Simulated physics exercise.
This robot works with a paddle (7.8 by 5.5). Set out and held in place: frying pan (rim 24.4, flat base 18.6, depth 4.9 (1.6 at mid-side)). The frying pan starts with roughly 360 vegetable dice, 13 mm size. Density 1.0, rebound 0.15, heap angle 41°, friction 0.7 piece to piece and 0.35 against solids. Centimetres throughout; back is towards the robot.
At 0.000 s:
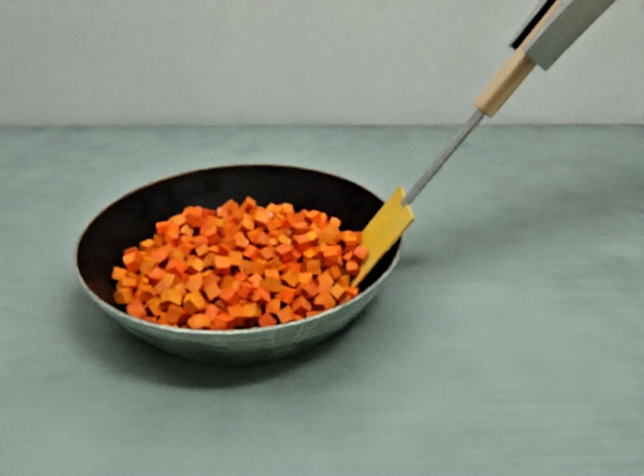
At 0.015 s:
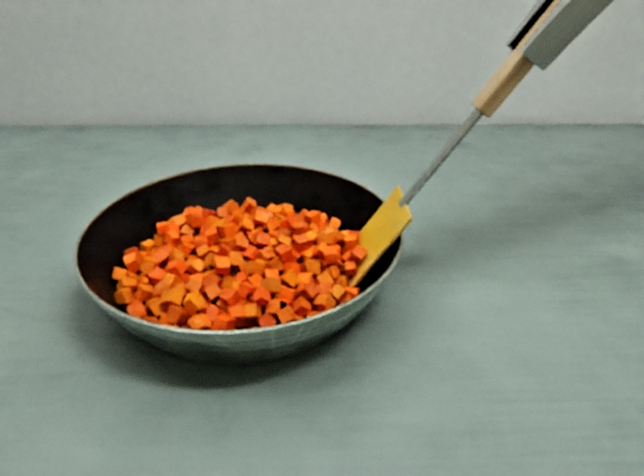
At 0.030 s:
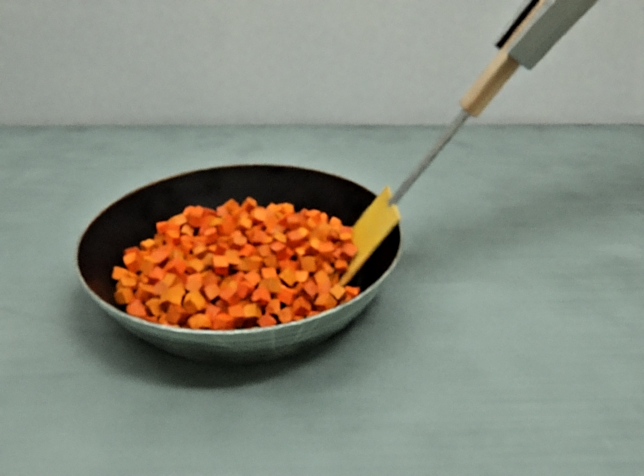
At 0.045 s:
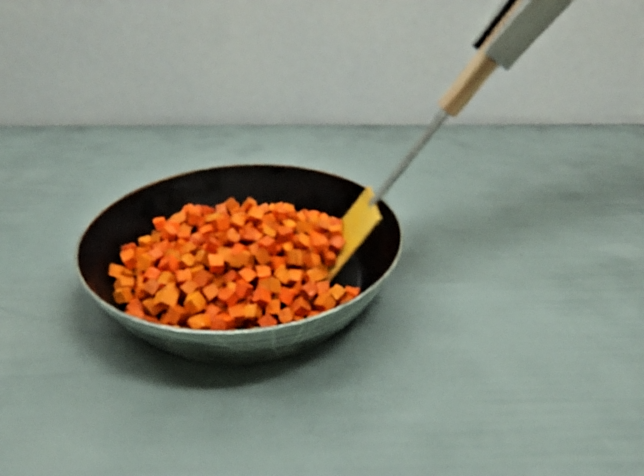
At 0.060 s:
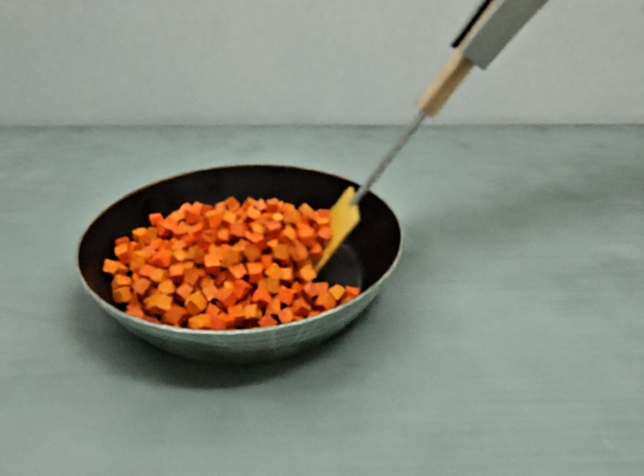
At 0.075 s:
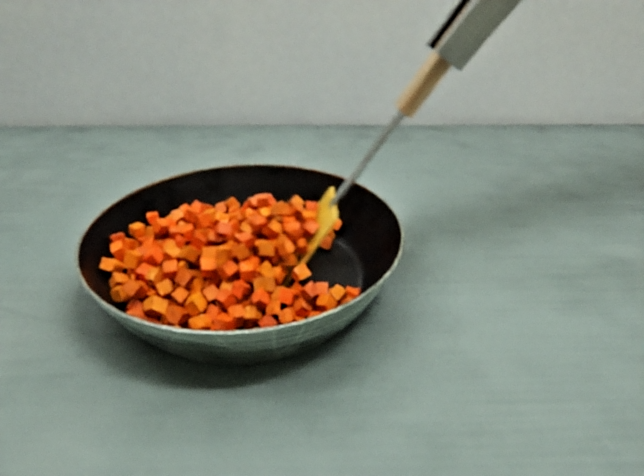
We see a dark frying pan heaped with small orange vegetable dice, a yellow paddle resting inside its right edge. The robot's paddle then moves left through the pan, pushing dice leftward and exposing some dark pan surface behind it.
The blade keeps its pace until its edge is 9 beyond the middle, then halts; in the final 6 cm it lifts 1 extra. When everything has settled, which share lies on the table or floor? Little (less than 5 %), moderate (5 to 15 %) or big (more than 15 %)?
Share on the table or floor: Big (more than 15 %).
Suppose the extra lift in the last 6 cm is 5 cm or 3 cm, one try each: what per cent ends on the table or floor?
Some 25 and 25 per cent.
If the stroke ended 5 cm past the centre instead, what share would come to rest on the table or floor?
In that case some 10 per cent.
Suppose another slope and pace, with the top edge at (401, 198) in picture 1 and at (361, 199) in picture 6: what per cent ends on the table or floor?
About 10 per cent.
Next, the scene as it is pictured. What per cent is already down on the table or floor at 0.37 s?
Some 15 per cent.
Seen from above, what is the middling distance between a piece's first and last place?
Some 2 cm.
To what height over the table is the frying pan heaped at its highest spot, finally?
About 6.0 cm.
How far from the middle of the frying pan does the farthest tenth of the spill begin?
About 30 cm.
By 0.11 s, sloping 57°, highest piece 7 above the table; 362 in the frying pan.
By 0.15 s, sloping 57°, highest piece 9 above the table; 362 in the frying pan.
By 0.37 s, sloping 57°, highest piece 12 above the table; 272 in the frying pan, 58 on the table or floor, 32 on the blade or in flight.
By 1.42 s, sloping 57°, highest piece 6 above the table; 272 in the frying pan, 90 on the table or floor.
Final count, 272 in the frying pan, 90 on the table or floor. That is 25 % on the table or floor.
